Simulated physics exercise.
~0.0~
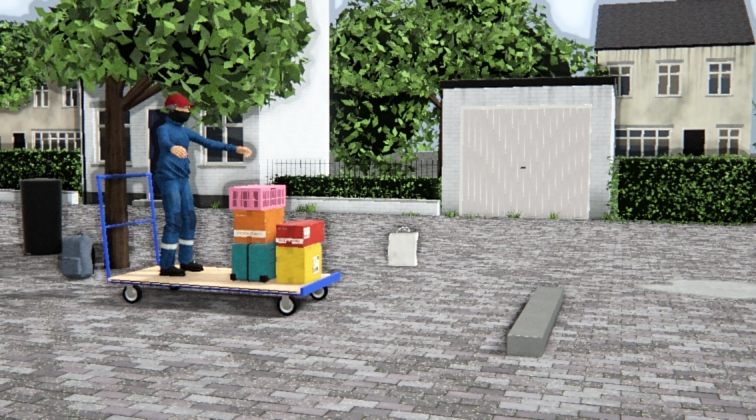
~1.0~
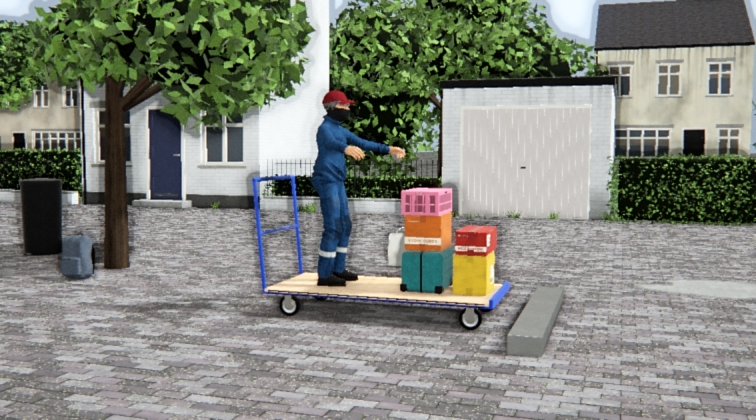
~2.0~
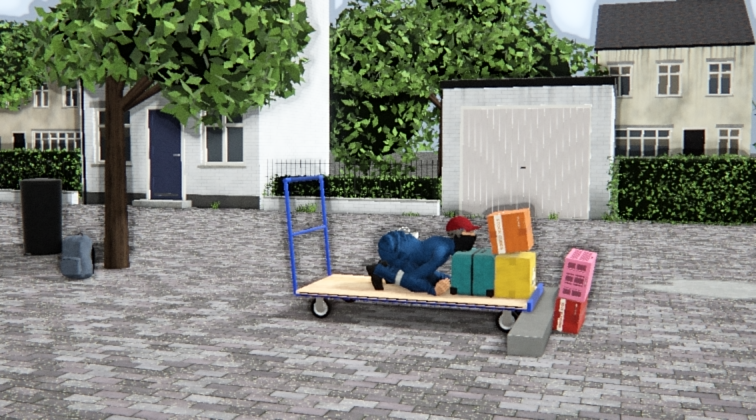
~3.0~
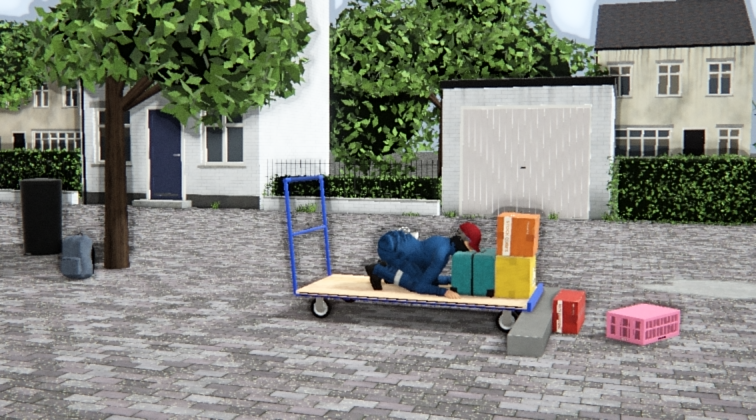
A person in blue overalls and a red cap stands with arms outstretched on a flat trolley with a blue handle, seen from the side on a paved yard before a pale garage, hedges and a tree. In front are a pink crate atop an orange carton and teal suitcase, beside a red parcel on a yellow one. The trolley rolls right and stops at a grey kerb. The person pitches forward onto the deck as the crate and red parcel tumble over the kerb. The orange carton tips onto the yellow parcel, and the crate ends upside down beyond the red parcel.
